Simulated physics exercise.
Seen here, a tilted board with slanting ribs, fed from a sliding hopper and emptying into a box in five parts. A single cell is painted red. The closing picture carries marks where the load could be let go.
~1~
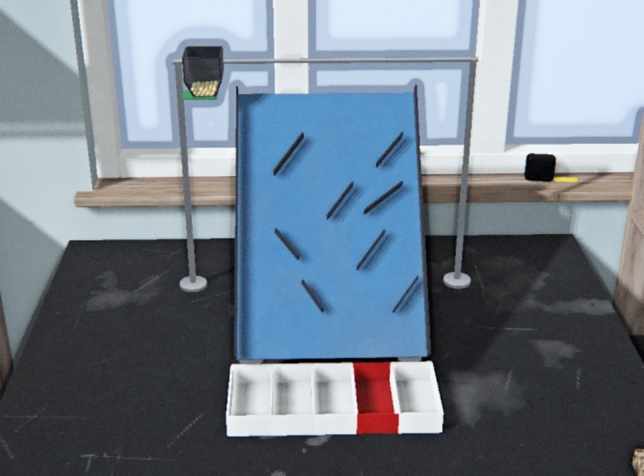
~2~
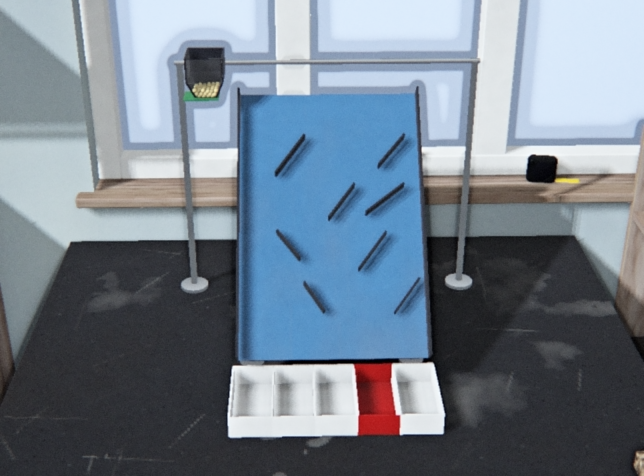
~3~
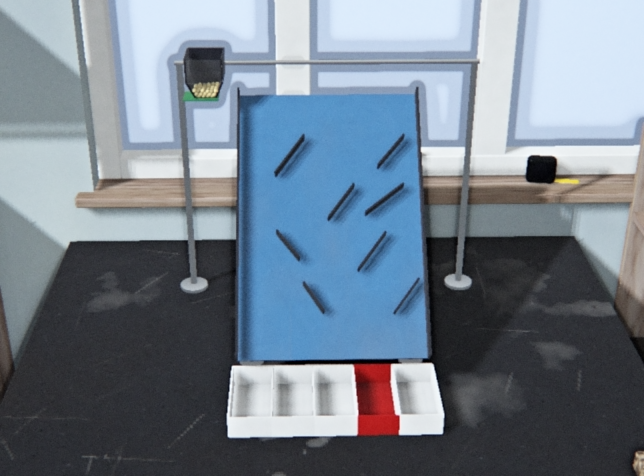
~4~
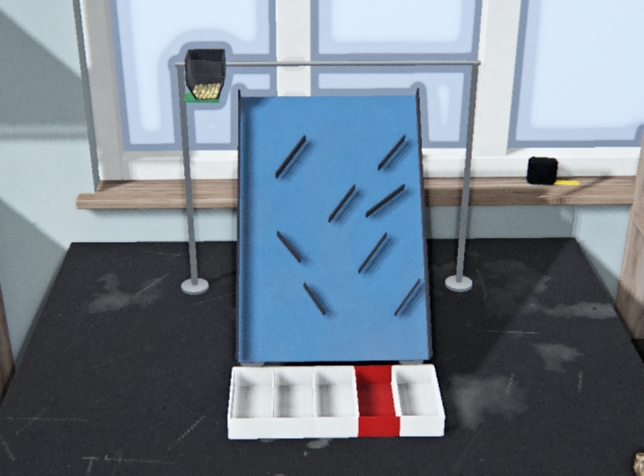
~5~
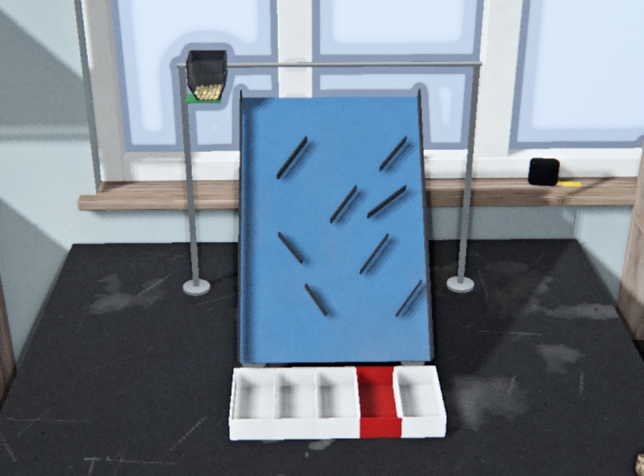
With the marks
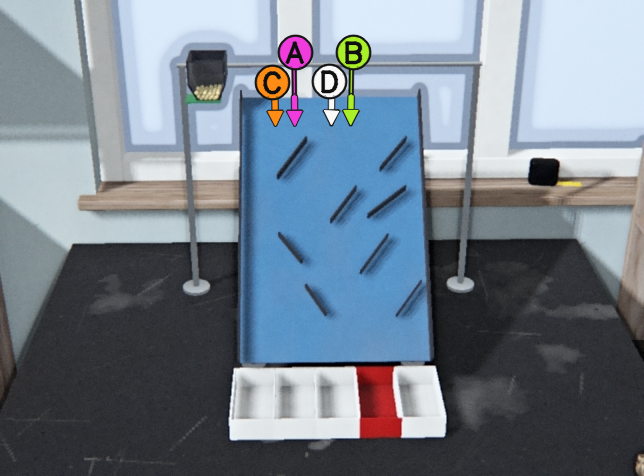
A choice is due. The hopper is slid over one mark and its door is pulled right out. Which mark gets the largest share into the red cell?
D is best.
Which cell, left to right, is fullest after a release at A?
The first.
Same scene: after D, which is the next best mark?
Mark B.
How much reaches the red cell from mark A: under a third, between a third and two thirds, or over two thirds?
Mark A gives under a third.
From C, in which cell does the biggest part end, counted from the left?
The first from the left.
On the marked copy, mark A meets the board at (294, 120); mark B meets the board at (350, 119); mark C meets the board at (275, 120); mark D meets the board at (331, 119).
With A, about a tenth in the red cell, roughly two thirds in other cells, roughly a quarter outside the box.
With B, roughly a third in the red cell, roughly half in other cells, about a tenth outside the box.
With C, not one piece in the red cell, roughly two thirds in other cells, roughly a third outside the box.
With D, roughly half in the red cell, roughly a third in other cells, about a tenth outside the box.
